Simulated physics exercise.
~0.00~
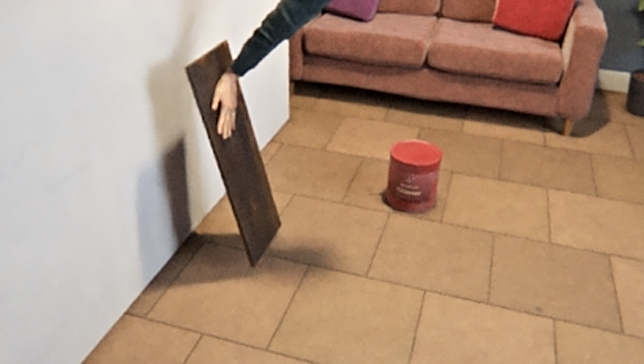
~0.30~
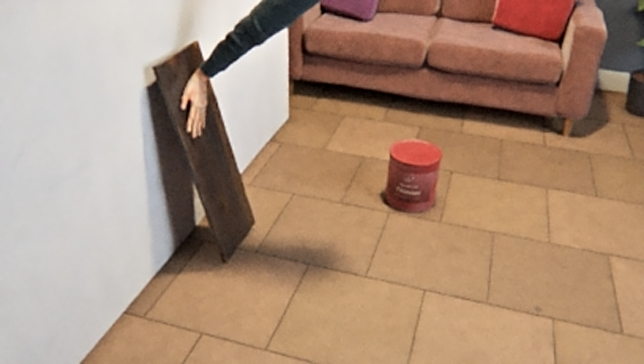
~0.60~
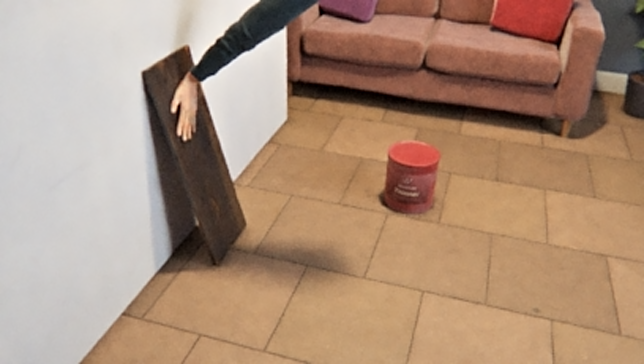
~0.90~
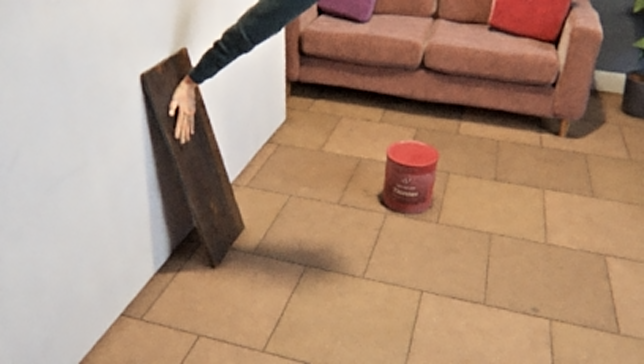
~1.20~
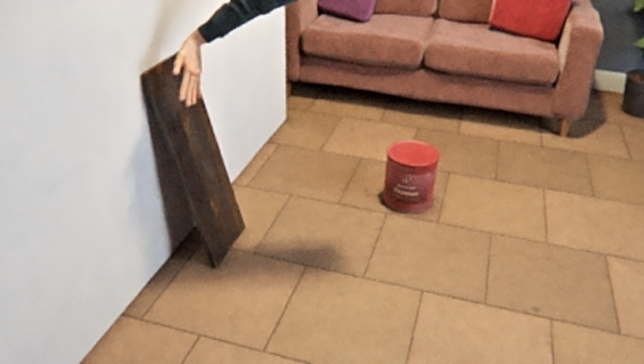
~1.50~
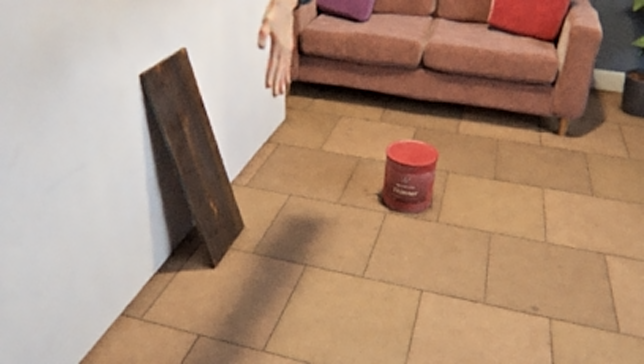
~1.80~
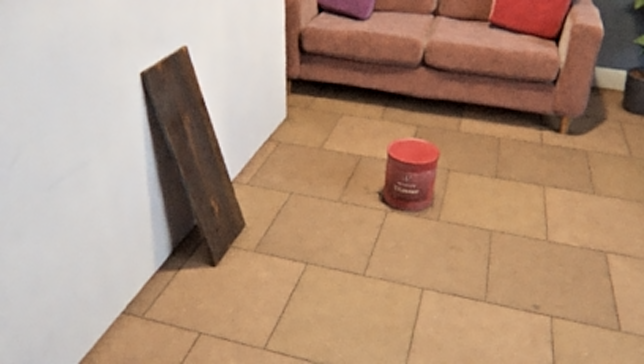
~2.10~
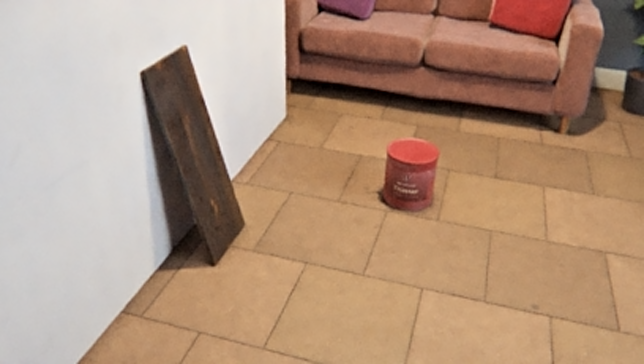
A dark board was moved a little to the left by a hand and leaned against a bare white wall, then the hand let go and drew away, leaving the board still leaning there while a red pail sat unmoved on the tiled floor.
